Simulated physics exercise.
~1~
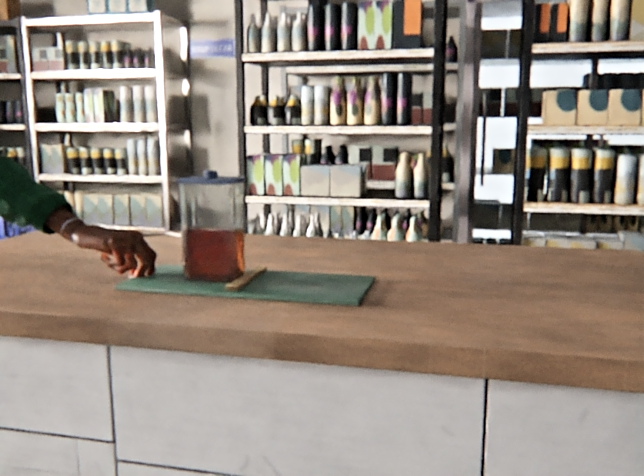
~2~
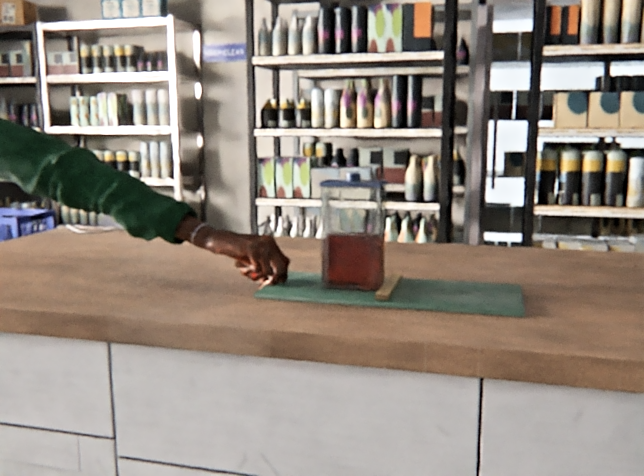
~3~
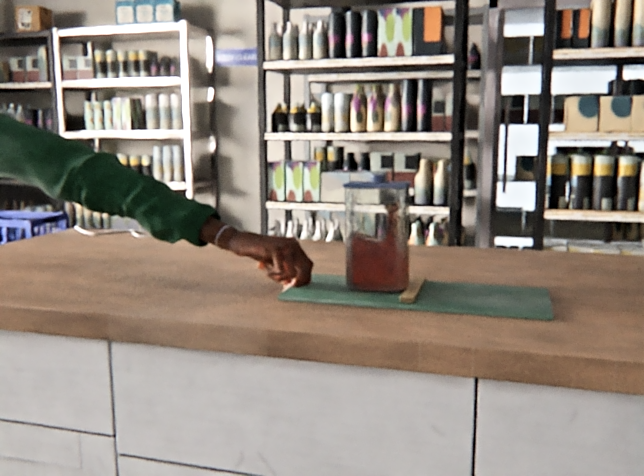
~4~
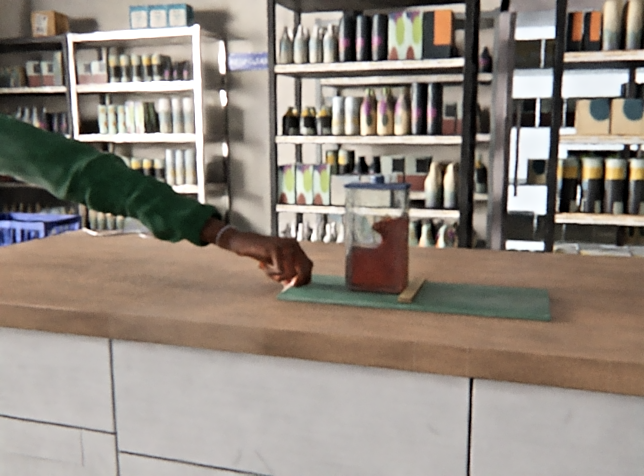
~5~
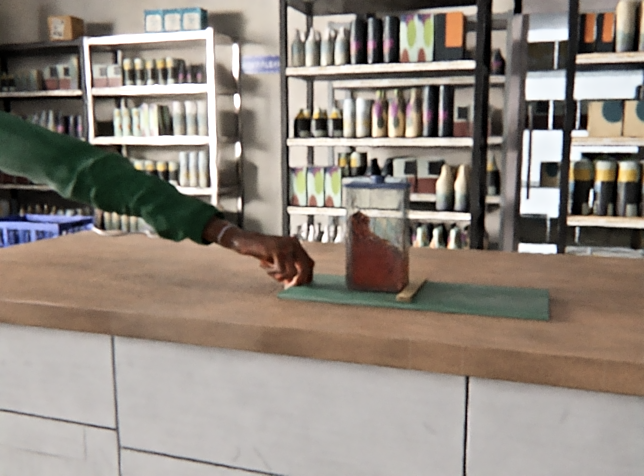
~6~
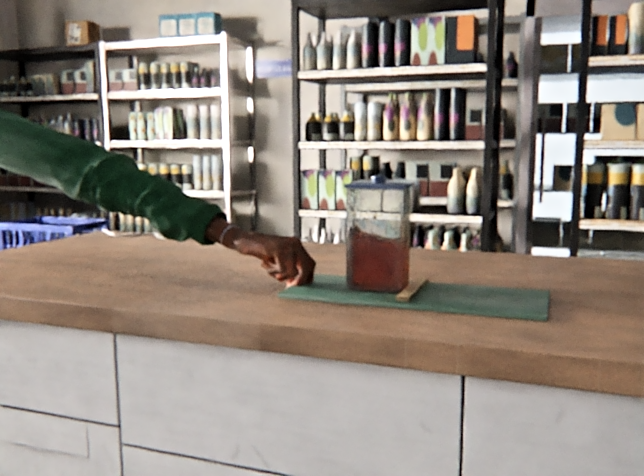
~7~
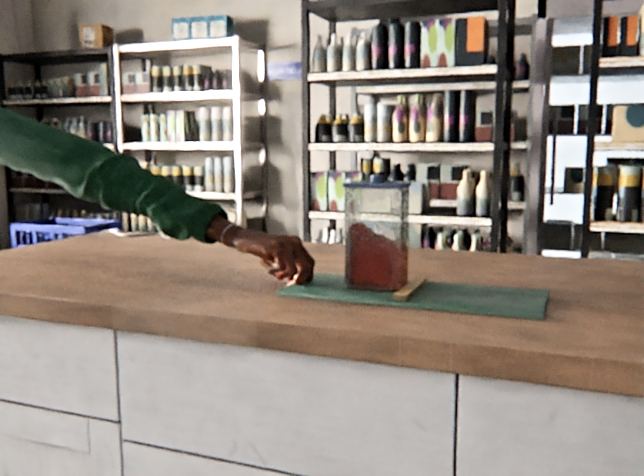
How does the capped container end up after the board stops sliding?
It stays up, standing on the green board beside the small wooden strip, even though the liquid inside sloshes around.
A clear, capped container of reddish-brown liquid rode on a green board as a hand in a green sleeve slid it right along a wooden counter. The board stopped and the liquid sloshed up the sides, but the container ended upright beside the wooden strip.
